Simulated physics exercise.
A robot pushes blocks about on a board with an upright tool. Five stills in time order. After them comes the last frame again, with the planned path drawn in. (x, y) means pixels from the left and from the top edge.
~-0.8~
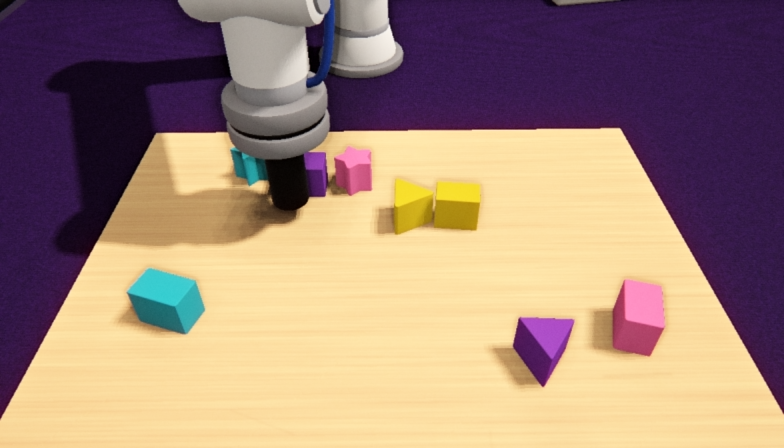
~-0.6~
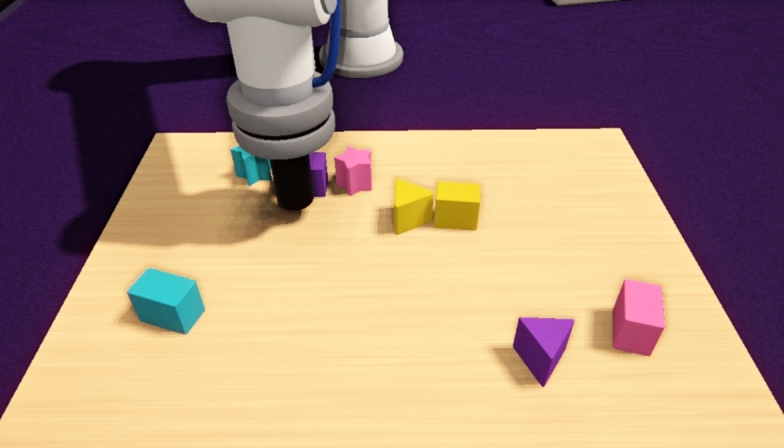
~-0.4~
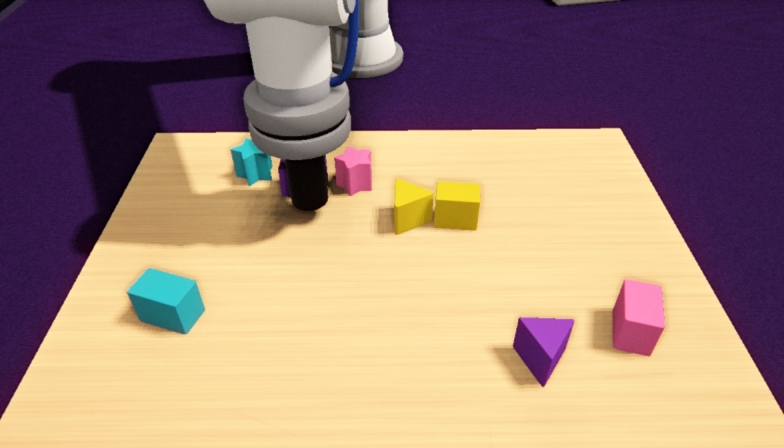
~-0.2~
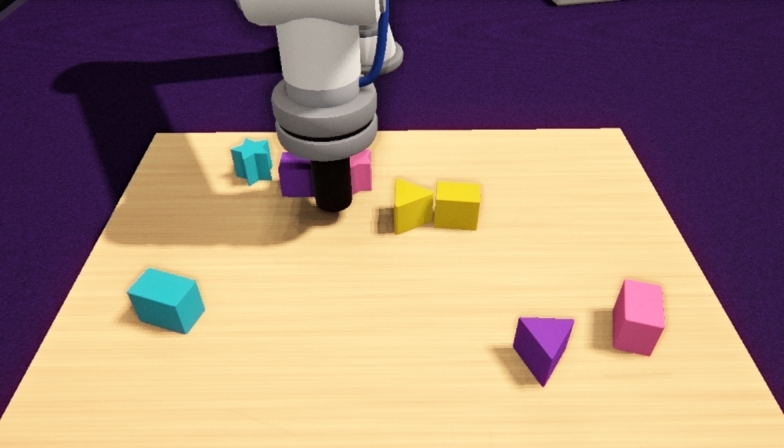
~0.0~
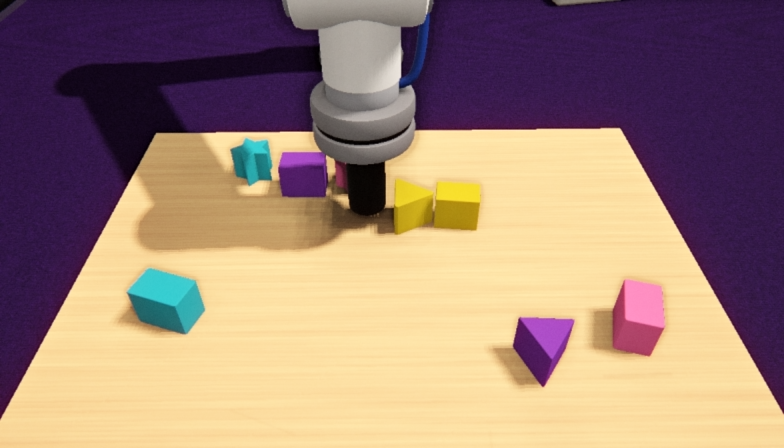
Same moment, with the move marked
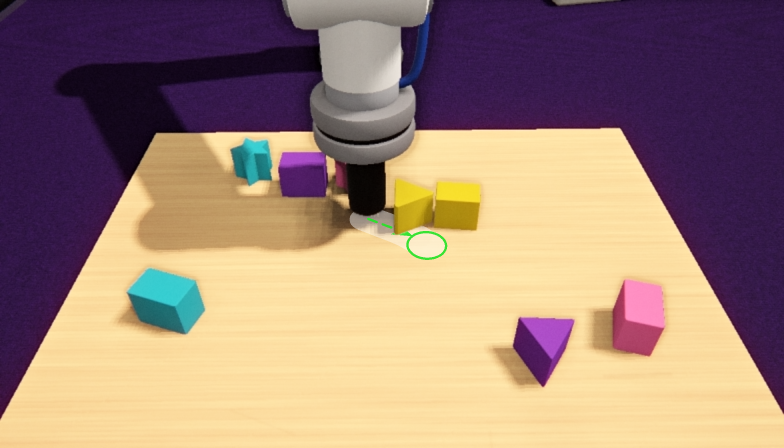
A robot arm with a black upright tool starts near the back left of a wooden board, in front of a purple block. It slides right past the purple block and across the pink star, ending just left of the yellow triangular block, while all the blocks stay still.
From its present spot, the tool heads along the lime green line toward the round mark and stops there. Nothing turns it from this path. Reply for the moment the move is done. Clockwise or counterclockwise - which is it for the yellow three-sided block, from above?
It twists anticlockwise.
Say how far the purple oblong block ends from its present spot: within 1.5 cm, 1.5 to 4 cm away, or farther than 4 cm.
Its final spot will lie within 1.5 cm of the current one.
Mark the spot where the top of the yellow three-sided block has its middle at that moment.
Answer: (436, 192).
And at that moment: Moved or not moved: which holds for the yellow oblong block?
It gets moved.
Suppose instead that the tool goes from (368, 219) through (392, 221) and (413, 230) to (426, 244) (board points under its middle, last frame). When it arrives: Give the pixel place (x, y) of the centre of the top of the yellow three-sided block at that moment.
If I read the scene right, the answer is (462, 213).
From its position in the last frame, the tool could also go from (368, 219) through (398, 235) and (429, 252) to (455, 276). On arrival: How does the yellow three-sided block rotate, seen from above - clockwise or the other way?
It goes round opposite to clock hands.
The drawn path runs from (368, 219) through (398, 230) to (427, 245).
On the path given first. Halfway along, tool (399, 217); yellow three-sided block (430, 193), turned 40° anticlockwise; yellow oblong block (473, 188), turned 20° clockwise.
At the end, tool (427, 231); purple oblong block not moved; pink star block not moved; yellow three-sided block (436, 192), turned 50° anticlockwise; yellow oblong block (477, 187), turned 20° clockwise.
